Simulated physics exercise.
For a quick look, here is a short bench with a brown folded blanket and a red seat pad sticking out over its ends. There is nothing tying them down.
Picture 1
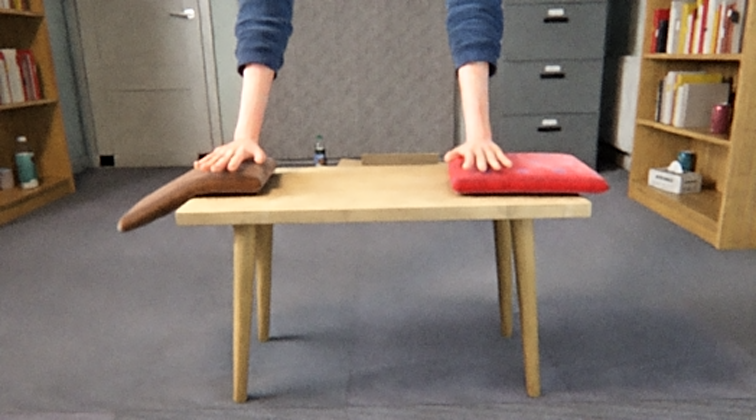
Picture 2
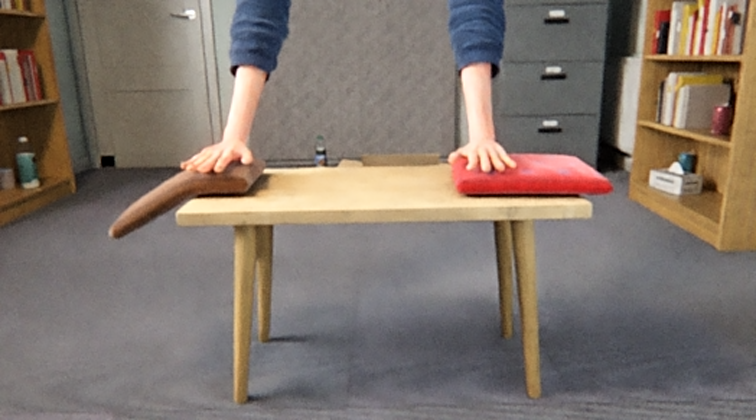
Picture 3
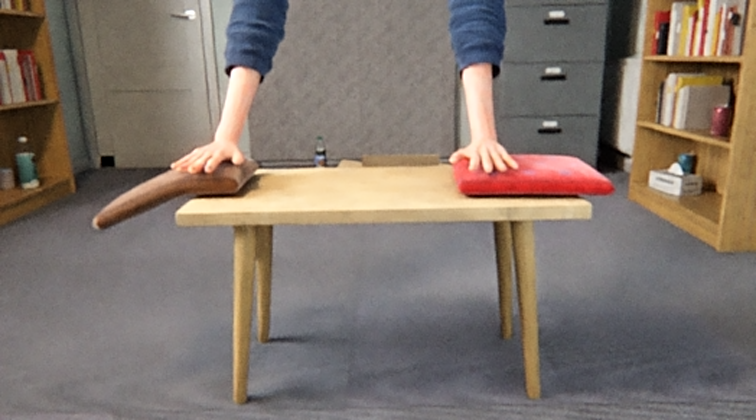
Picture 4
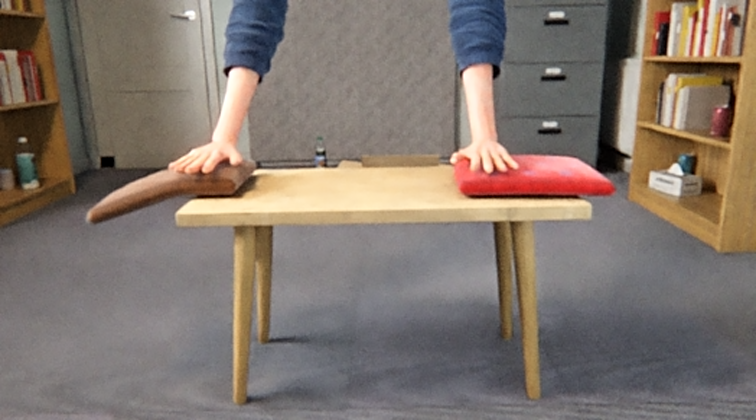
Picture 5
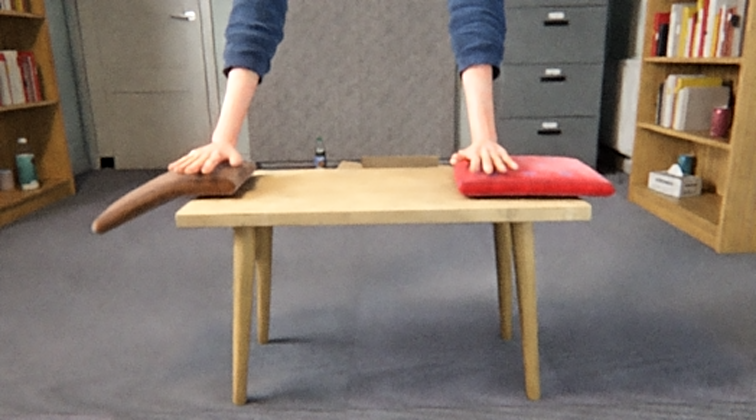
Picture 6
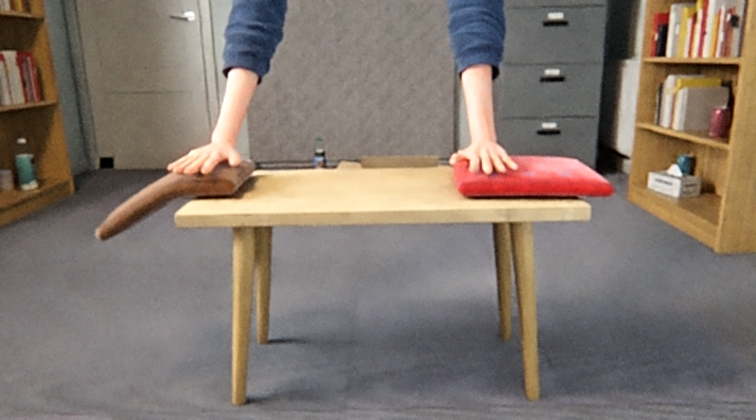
Two hands pressing on a brown folded blanket and a red pad on a bench, the left sliding the blanket slightly outward.
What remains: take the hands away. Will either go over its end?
In the end the brown folded blanket I'd bet won't be there for long. The red seat pad I'd bet will still be there.
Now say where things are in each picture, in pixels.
In the first frame, folded blanket tip (134, 220); seat pad tip (595, 180).
In the second frame, folded blanket tip (125, 226); seat pad tip (598, 181).
In the third frame, folded blanket tip (110, 217); seat pad tip (600, 182).
In the fourth frame, folded blanket tip (104, 211); seat pad tip (601, 183).
In the fifth frame, folded blanket tip (109, 221); seat pad tip (601, 184).
In the sixth frame, folded blanket tip (113, 228), well over half past the edge; seat pad tip (600, 184), a small part past the edge.
Then, 0.42 s on from there, folded blanket on the floor near (174, 318); seat pad as it was left.
Then, 0.72 s on from there, folded blanket on the floor near (147, 357); seat pad as it was left.
In the end, folded blanket on the floor near (137, 355); seat pad as it was left. The brown folded blanket goes down and the red seat pad stays up there.
